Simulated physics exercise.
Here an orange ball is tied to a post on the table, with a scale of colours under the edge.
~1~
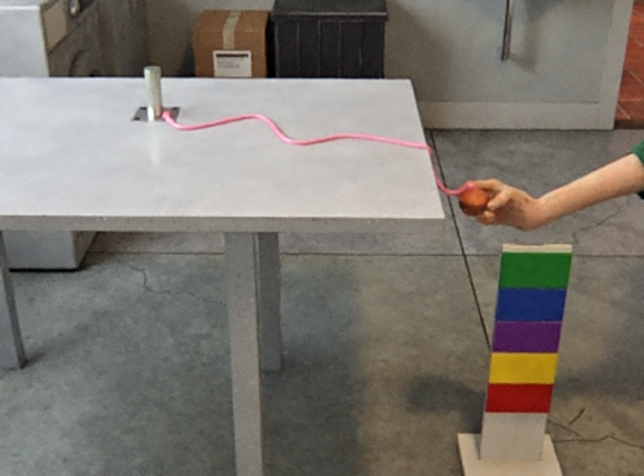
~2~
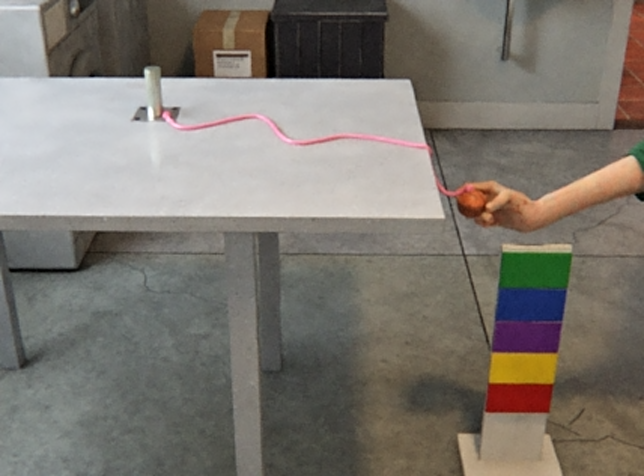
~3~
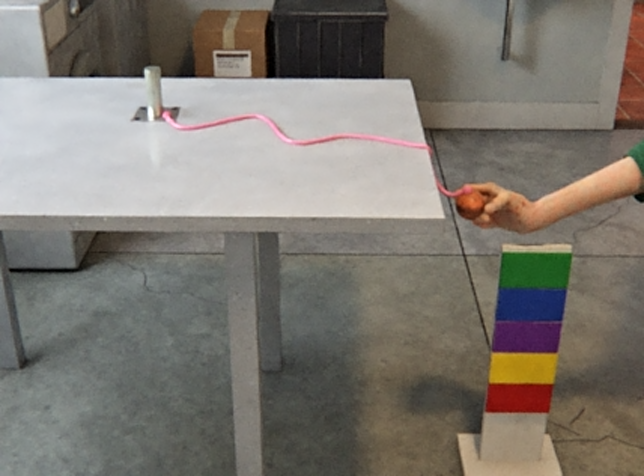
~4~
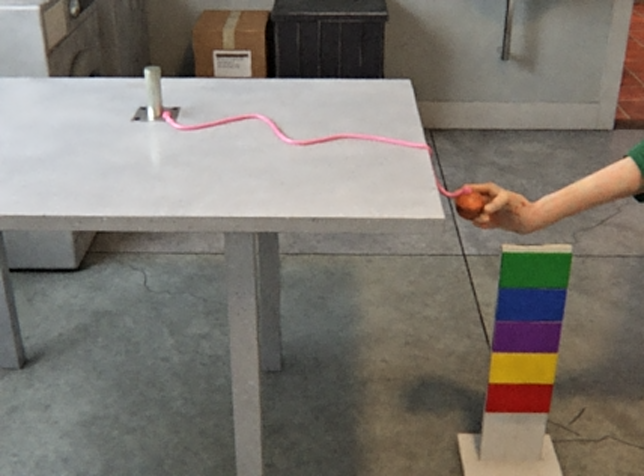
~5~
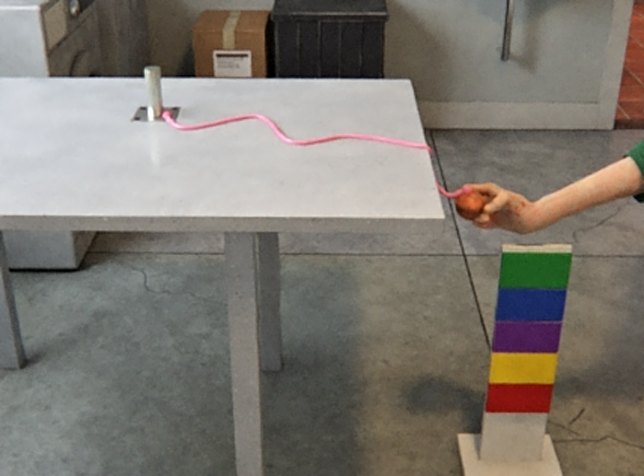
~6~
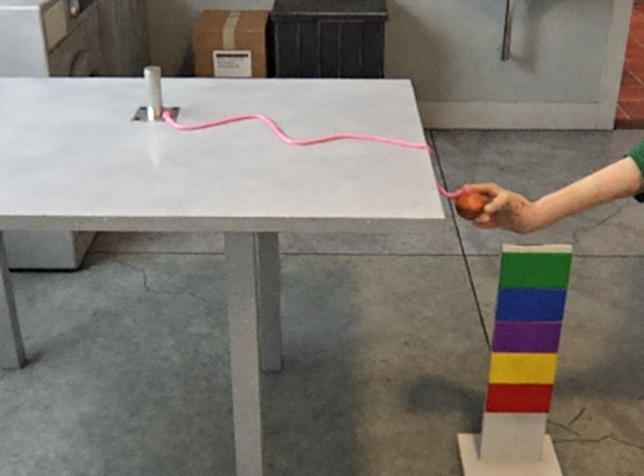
On a grey tabletop, a pink cord runs from a post to an orange ball held nearly still by a hand beyond the edge.
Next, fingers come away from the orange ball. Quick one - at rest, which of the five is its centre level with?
At blue.
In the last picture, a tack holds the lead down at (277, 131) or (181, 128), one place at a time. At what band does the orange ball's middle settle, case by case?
Note: Try 1 green; try 2 blue.
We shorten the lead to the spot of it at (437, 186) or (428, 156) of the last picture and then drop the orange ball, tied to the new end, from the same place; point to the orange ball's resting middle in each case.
It would be at (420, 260) in the first case and at (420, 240) in the second.
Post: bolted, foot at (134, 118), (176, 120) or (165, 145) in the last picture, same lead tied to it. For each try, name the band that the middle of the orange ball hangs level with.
In turn, blue, then purple, then purple.
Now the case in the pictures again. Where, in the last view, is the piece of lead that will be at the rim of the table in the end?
That spot is roughly at (350, 136).
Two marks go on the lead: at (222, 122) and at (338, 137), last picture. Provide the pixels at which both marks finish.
First point (251, 121), second point (418, 139).
A little later, ball near (434, 304); level with blue.
Next, ball near (413, 291); level with blue.
When it is over, ball near (424, 299); level with blue. Its middle rests at the blue band.
